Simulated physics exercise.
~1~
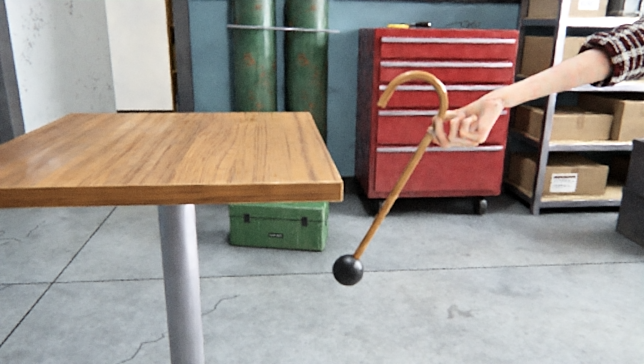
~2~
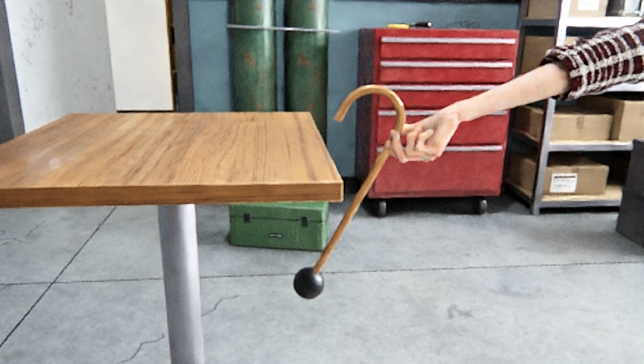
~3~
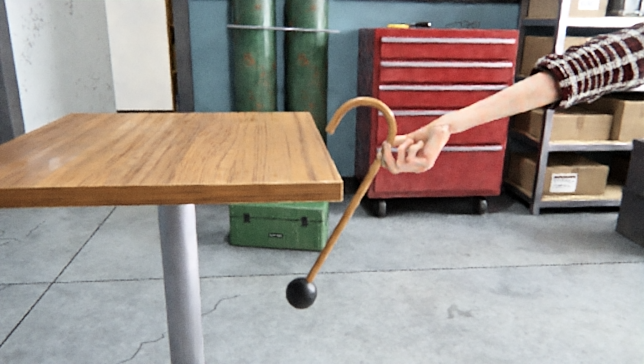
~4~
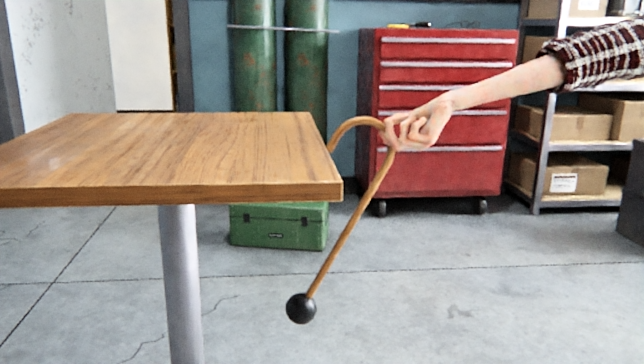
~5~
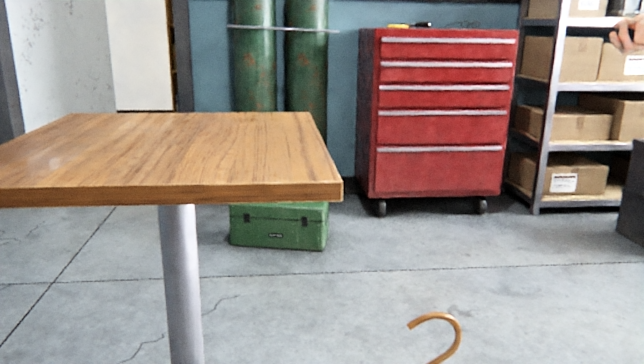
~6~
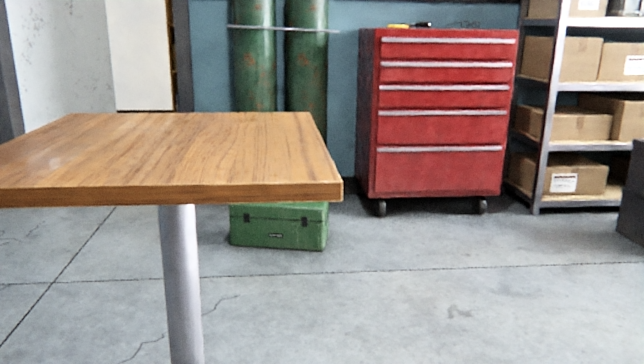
A cane-like wooden rod with a curved handle and a black ball at its lower end hangs from a hand in a plaid sleeve, right of a brown wooden table. The still view faces a workshop with a gray floor, green cylinders, a green box, a red drawer cabinet and shelves of cartons. The hand carries the rod left and sets its crook by the table's edge. The hand then lets go and withdraws to the right. The rod drops past the edge, tilting, and falls to the floor out of view, leaving the table unmoved.
